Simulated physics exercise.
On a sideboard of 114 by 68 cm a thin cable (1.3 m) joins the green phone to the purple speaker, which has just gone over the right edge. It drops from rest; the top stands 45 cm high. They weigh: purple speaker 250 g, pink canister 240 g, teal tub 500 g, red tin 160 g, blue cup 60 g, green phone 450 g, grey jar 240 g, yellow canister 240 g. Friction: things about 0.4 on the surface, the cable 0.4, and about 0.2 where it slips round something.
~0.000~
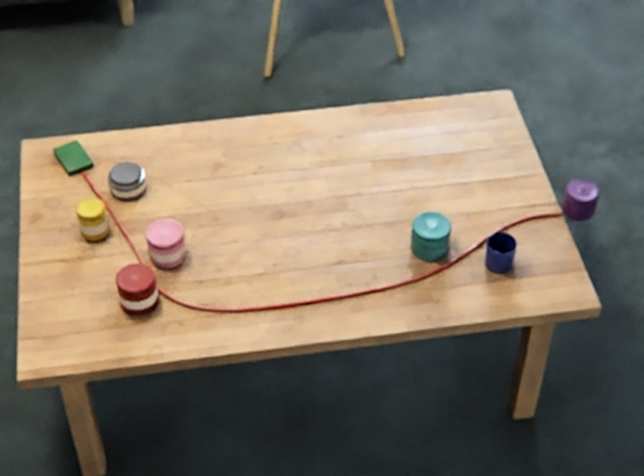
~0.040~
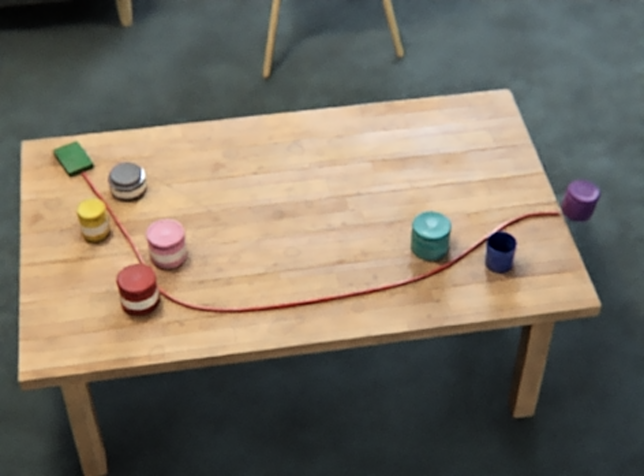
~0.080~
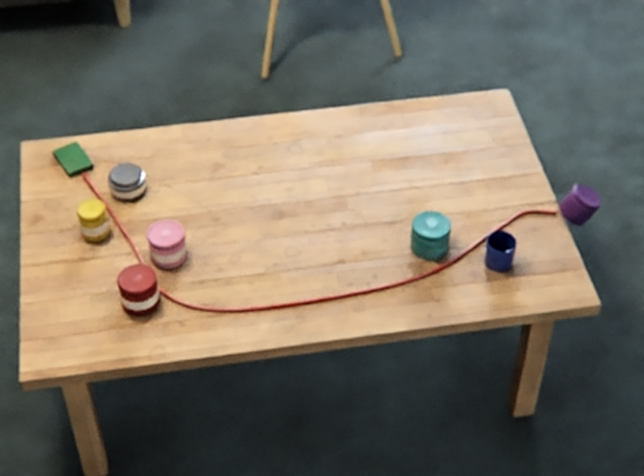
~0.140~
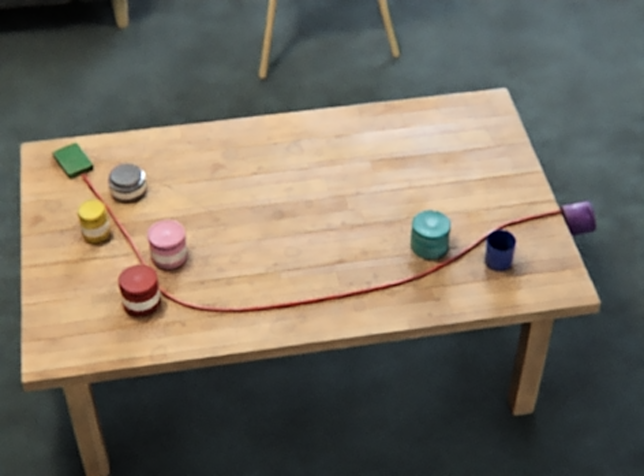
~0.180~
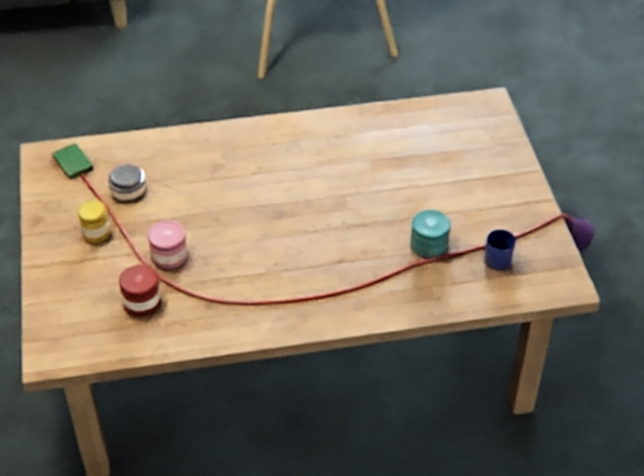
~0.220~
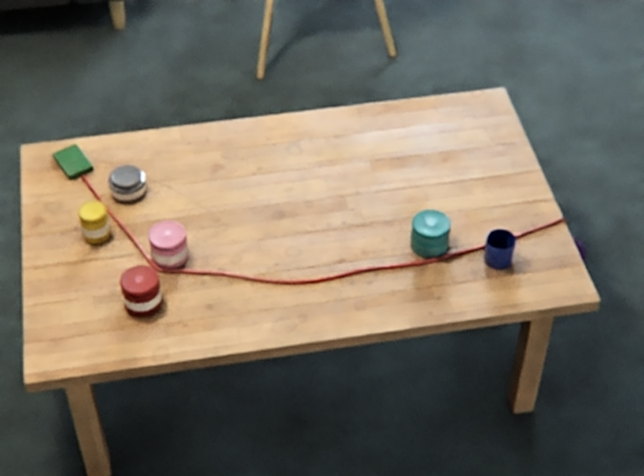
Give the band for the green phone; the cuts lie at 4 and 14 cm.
Verdict: The green phone stays in the low band.
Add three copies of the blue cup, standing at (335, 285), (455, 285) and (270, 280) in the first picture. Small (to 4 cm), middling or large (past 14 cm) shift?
In that order: Large, small, middling.
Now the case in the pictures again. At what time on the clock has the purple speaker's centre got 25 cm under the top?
About: Not at all.
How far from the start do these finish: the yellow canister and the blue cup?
About: Yellow canister 0 cm, blue cup 0 cm.
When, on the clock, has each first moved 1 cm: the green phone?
Green phone never.
At 0.5 s, the cable's tail end at (83, 177); purple speaker over the edge, pink canister 3 cm off its start.
At 0.7 s, the cable's tail end at (84, 177); purple speaker over the edge, pink canister 5 cm off its start.
At 1.0 s, the cable's tail end at (84, 177); purple speaker over the edge, pink canister 7 cm off its start at (185, 212).
At 1.2 s, the cable's tail end at (84, 177); purple speaker over the edge, pink canister 7 cm off its start.
At 2.4 s, the cable's tail end at (84, 177); green phone 1 cm off its start at (74, 161), purple speaker over the edge, pink canister 7 cm off its start at (185, 212).
